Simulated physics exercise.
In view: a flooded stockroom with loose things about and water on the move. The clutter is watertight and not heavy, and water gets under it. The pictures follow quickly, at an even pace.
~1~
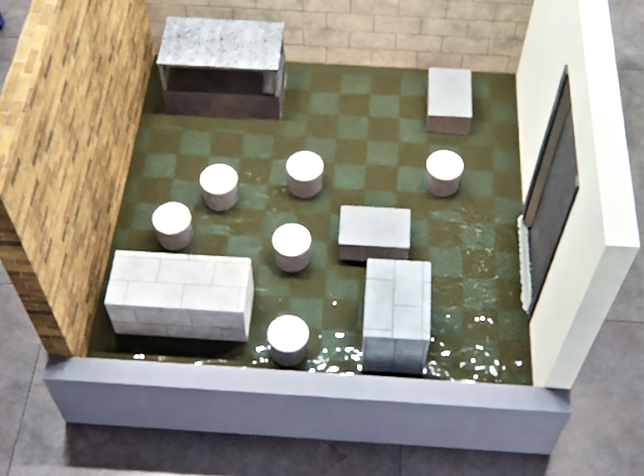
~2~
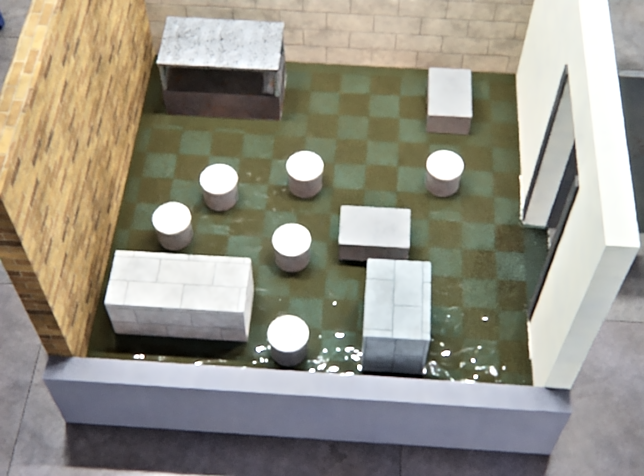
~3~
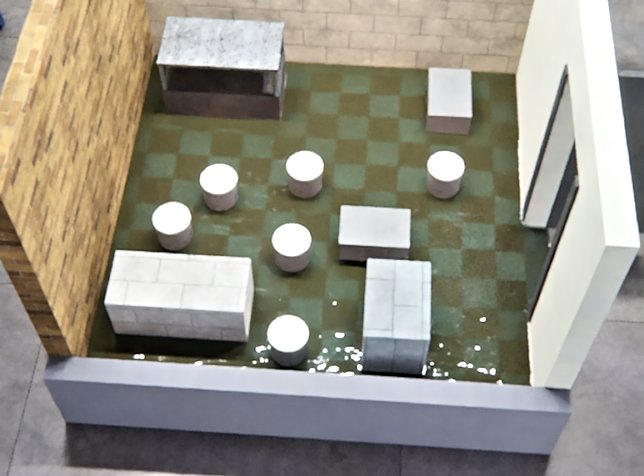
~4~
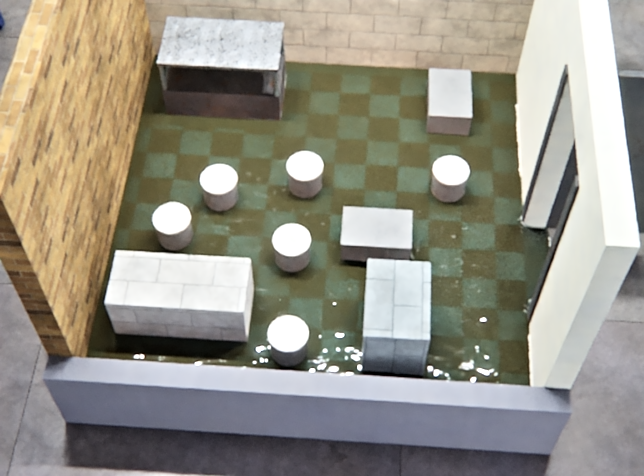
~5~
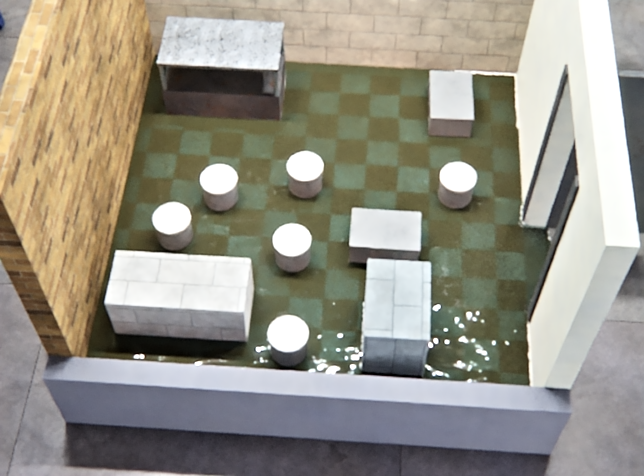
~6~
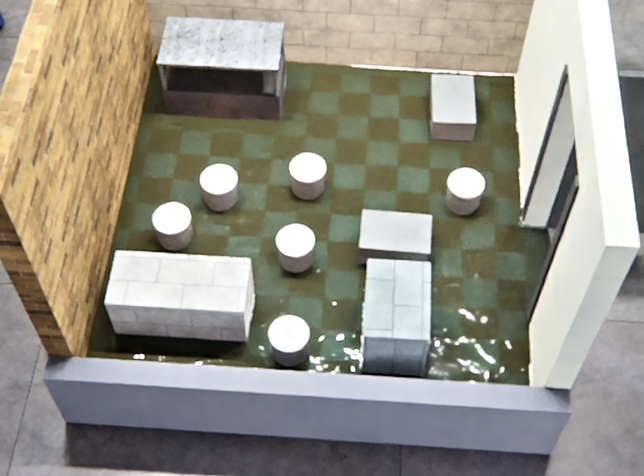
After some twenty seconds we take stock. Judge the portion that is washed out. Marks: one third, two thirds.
That comes to between one and two thirds.
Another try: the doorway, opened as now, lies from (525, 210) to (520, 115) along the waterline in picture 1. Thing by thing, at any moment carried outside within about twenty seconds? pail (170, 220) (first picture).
Verdict: Inside.
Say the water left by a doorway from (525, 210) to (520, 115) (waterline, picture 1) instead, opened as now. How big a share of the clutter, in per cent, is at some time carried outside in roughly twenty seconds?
I make it 80 per cent.
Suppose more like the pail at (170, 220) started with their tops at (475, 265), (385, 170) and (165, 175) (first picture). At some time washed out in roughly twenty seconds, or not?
One after the other: Yes, through, left behind.
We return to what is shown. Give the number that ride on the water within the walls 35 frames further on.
The number is 3.
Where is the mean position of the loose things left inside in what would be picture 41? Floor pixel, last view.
Close to (309, 276).
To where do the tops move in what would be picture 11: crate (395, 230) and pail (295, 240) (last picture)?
Roughly at (469, 253) and (331, 245).
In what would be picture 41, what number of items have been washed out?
5 of them.
A moment on, 1 of 8 are out; 7 afloat.
Next, 2 of 8 are out; 6 afloat.
Later, 5 of 8 are out; 3 afloat.
In the end, 5 of 8 are out; 3 afloat.
